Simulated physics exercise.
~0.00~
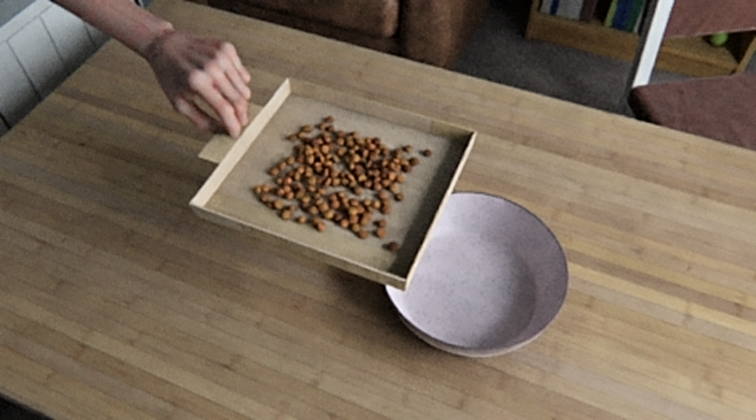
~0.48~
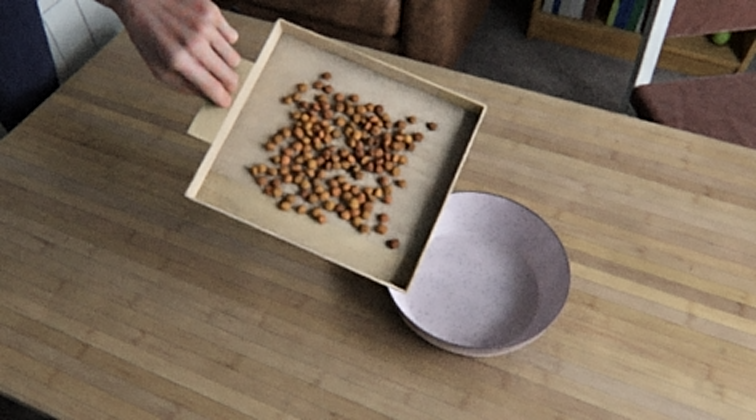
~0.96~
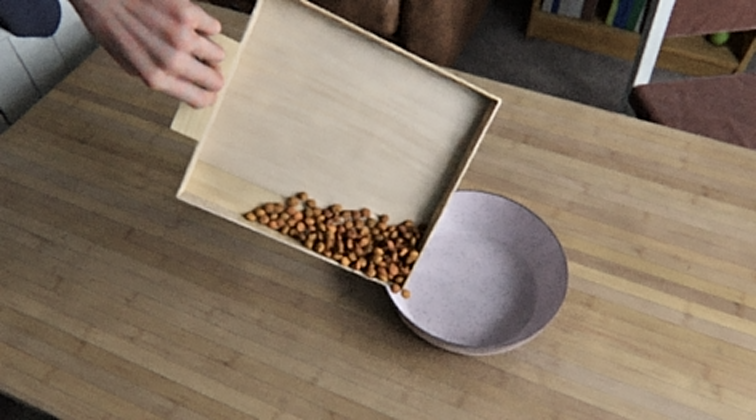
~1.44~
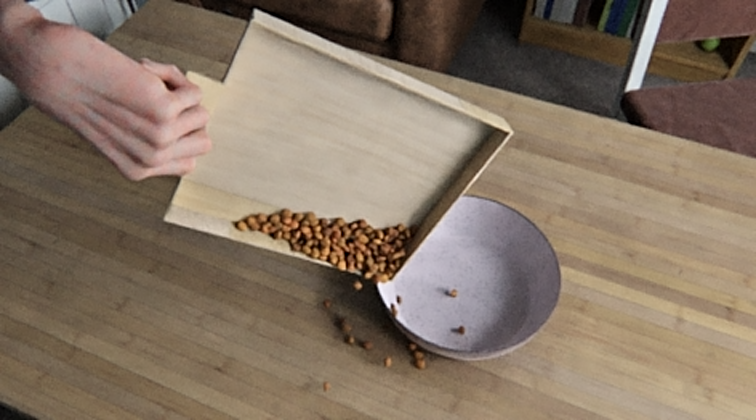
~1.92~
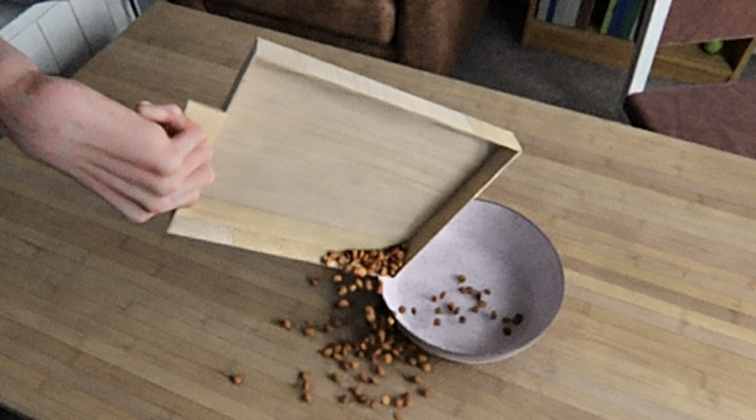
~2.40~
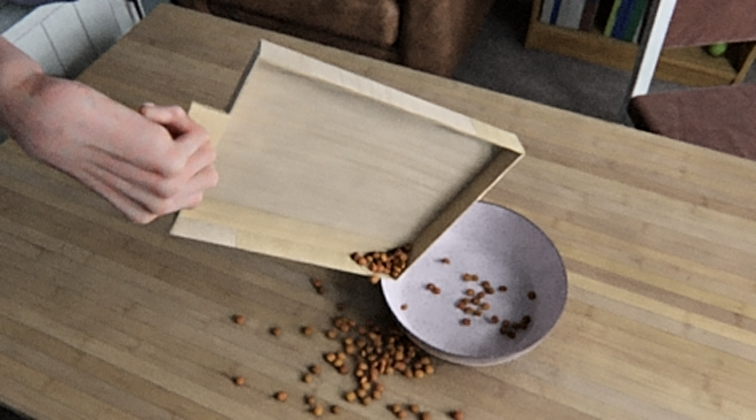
Brown kibble spilling from a tray tilted by a hand, mostly scattering across a wooden table, with some landing in a pale bowl.
